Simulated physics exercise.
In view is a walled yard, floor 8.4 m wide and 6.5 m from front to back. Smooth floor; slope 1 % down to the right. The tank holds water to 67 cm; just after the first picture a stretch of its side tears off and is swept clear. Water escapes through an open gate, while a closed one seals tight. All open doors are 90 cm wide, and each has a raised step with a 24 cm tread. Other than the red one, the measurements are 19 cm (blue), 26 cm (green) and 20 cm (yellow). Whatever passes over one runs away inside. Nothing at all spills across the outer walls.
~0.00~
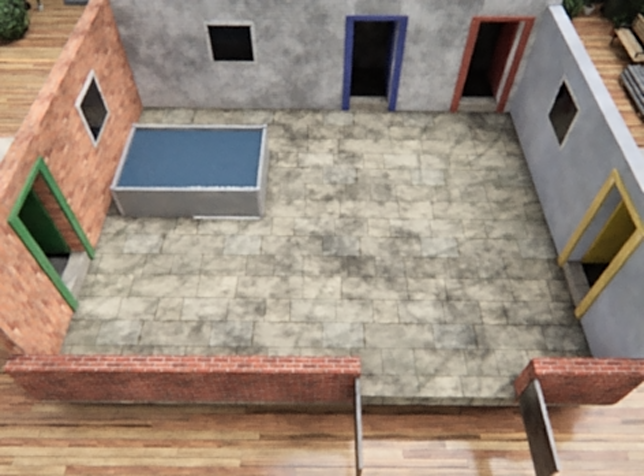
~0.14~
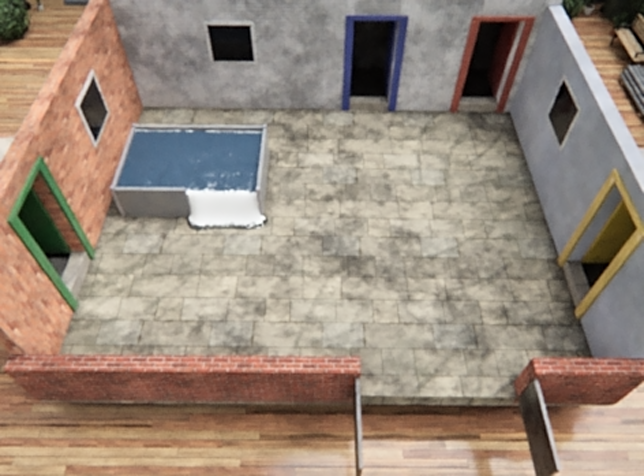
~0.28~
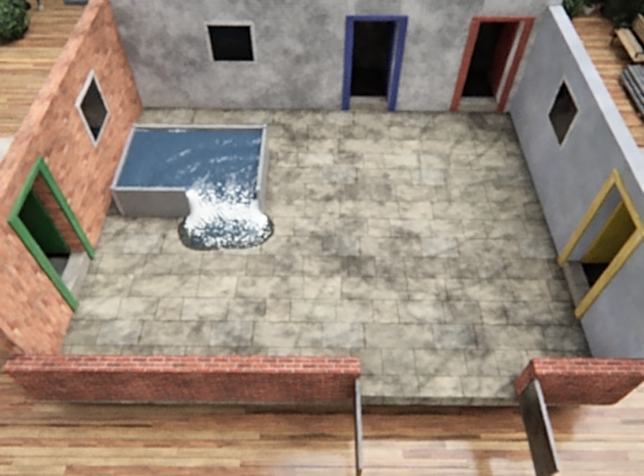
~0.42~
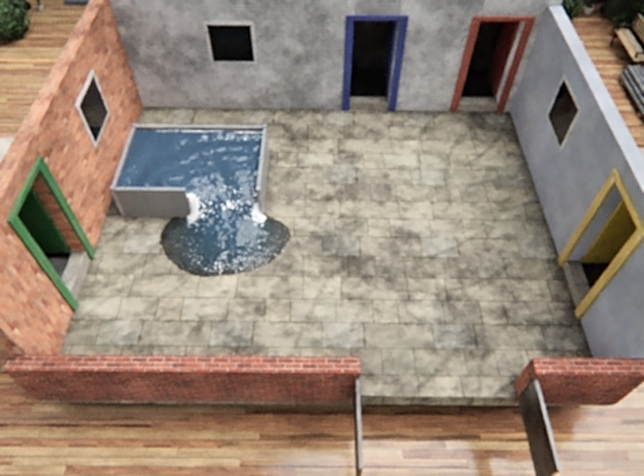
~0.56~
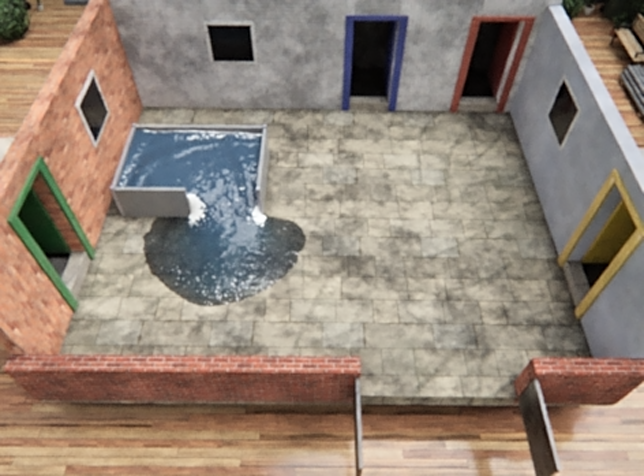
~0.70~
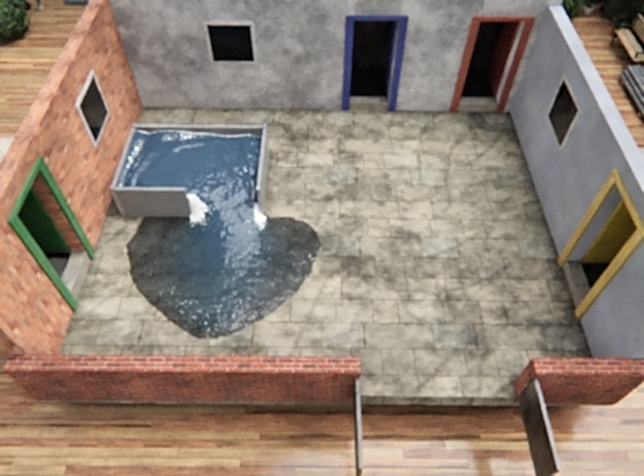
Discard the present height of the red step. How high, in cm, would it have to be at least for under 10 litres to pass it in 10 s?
At least about 6.5 cm.
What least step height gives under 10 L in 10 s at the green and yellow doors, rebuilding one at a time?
Some 6.0 cm for green, some 10.5 cm for yellow.
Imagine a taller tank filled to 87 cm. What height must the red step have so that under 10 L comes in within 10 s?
About 10.5 centimetres.
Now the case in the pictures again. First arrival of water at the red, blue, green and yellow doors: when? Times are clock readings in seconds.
Front arrival: Red 7.0 seconds, blue 9.5 seconds, green 1.3 seconds, yellow 4.0 seconds.
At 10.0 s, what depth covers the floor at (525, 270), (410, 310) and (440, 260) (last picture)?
Taking the spots in order: About 9, 5 and 3 centimetres.
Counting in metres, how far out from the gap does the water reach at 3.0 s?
The front sits around 6.4 m out.
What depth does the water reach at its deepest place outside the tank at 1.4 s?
Around 36 centimetres.
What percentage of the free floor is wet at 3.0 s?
Approximately 35 % of it.
After 1.4 s water covers 25 % of the floor, deepest (36 cm) near (239, 224); it has not reached the red door.
After 3.0 s water covers 35 % of the floor, deepest (28 cm) near (52, 377); it has not reached the red door.
After 10.0 s water covers 75 % of the floor, deepest (12 cm) near (595, 383); 10 cm at the red door, 0 litres in over its 22 cm step.
At the red door as built, the water arrived by 7.2 s and peaked near 10 cm at 9.8 s.
Run again over the same 10 s with other heights there, 20 litres in over 5 cm, 7 litres over 7 cm. The limit of 10 litres is kept from about 6.5 cm up.
